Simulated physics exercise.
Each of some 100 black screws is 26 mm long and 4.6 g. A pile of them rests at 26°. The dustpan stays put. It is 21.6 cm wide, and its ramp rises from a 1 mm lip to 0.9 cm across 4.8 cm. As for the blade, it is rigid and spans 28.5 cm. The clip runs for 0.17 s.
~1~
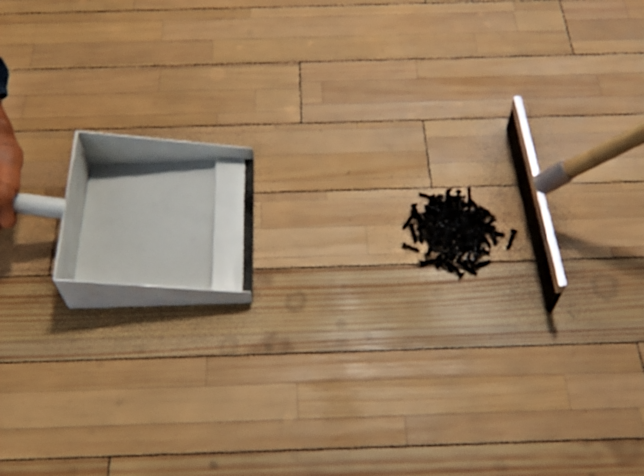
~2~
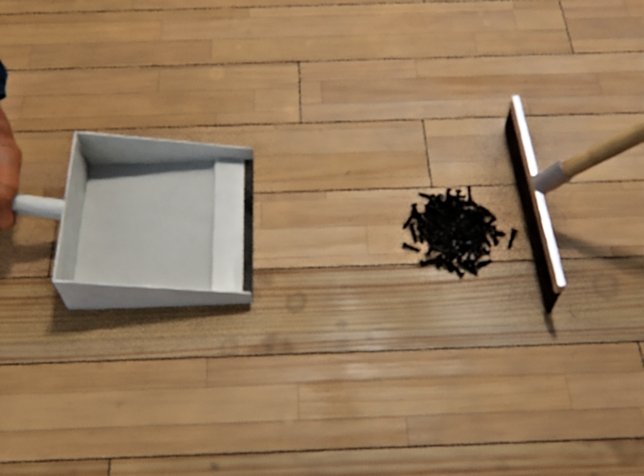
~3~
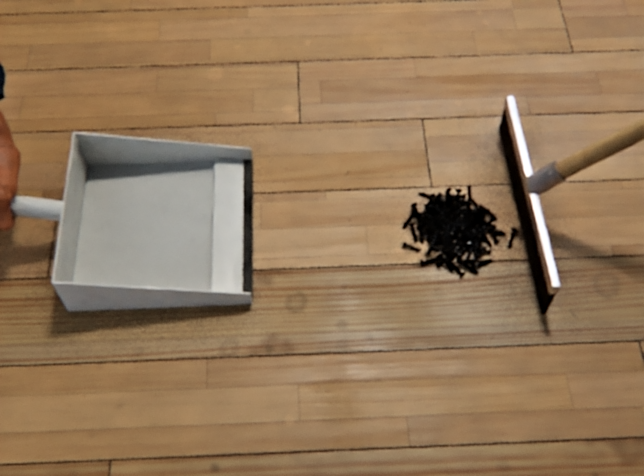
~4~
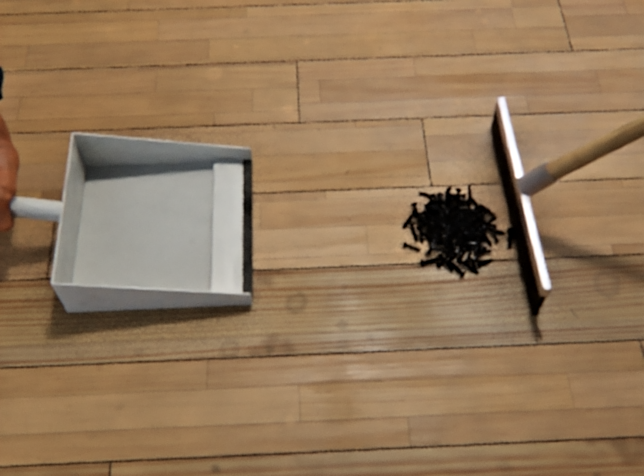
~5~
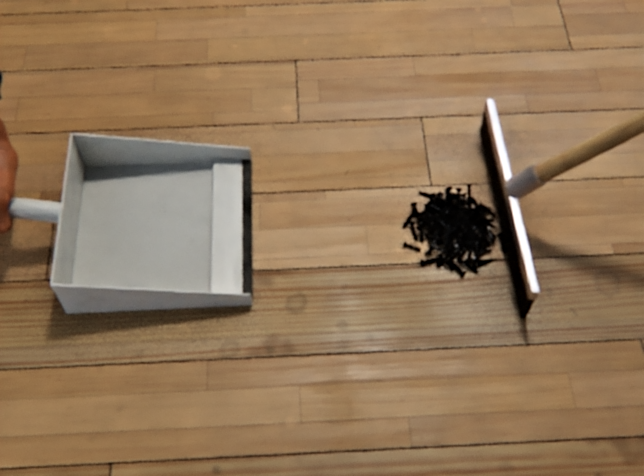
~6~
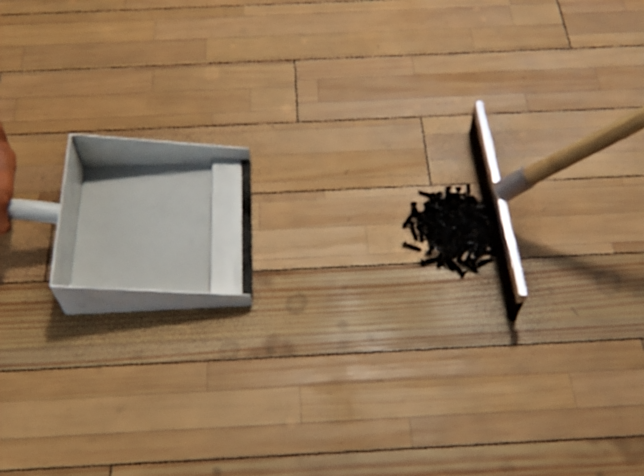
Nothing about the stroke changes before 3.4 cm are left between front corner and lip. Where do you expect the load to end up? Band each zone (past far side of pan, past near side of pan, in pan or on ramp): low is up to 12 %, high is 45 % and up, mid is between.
Far side low, near side mid, pan mid.
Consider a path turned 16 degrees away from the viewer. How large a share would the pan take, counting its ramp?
My guess is some 25 percent.
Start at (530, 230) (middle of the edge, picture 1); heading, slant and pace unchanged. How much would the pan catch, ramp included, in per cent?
Roughly 20 percent would end up there.
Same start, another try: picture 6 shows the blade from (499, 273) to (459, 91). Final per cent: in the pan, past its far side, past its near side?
Per cent by place - pan 25, far side 5, near side 0.
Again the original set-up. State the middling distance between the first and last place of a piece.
About 24 cm.
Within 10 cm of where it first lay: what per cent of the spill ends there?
I'd estimate roughly 0 per cent.
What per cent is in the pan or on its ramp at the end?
Around 15 in a hundred finish there.
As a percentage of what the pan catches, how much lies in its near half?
Something like 90 in a hundred.
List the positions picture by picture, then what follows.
In the first frame, blade from (560, 288) to (516, 104), moved 0.0 cm, 0 of the pieces shifted so far; middle of the pieces at (451, 225); pan at (151, 230).
In the second frame, blade from (559, 288) to (514, 104), moved 0.3 cm, 0 of the pieces shifted so far; middle of the pieces at (451, 225).
In the third frame, blade from (554, 289) to (509, 104), moved 1.0 cm, 0 of the pieces shifted so far; middle of the pieces at (451, 225).
In the fourth frame, blade from (544, 291) to (500, 106), moved 2.3 cm, 0 of the pieces shifted so far; middle of the pieces at (452, 224).
In the fifth frame, blade from (533, 294) to (489, 107), moved 3.8 cm, 5 of the pieces shifted so far; middle of the pieces at (451, 224).
In the sixth frame, blade from (521, 297) to (477, 109), moved 5.3 cm, 18 of the pieces shifted so far; middle of the pieces at (450, 223); pan at (148, 234).
Then, 0.28 s after the last picture, middle of the blade 18 cm from the lip; 0 % over the lip, far side 0 %, near side 0 %.
Then, 0.48 s after the last picture, middle of the blade 9 cm from the lip; 0 % over the lip, far side 0 %, near side 5 %.
Then, 0.79 s after the last picture, middle of the blade 4 cm from the lip; 15 % over the lip, far side 0 %, near side 20 %.
In the end, far side 0 %, near side 20 %, pan 15 %, in front of the lip or behind the blade 65 %.
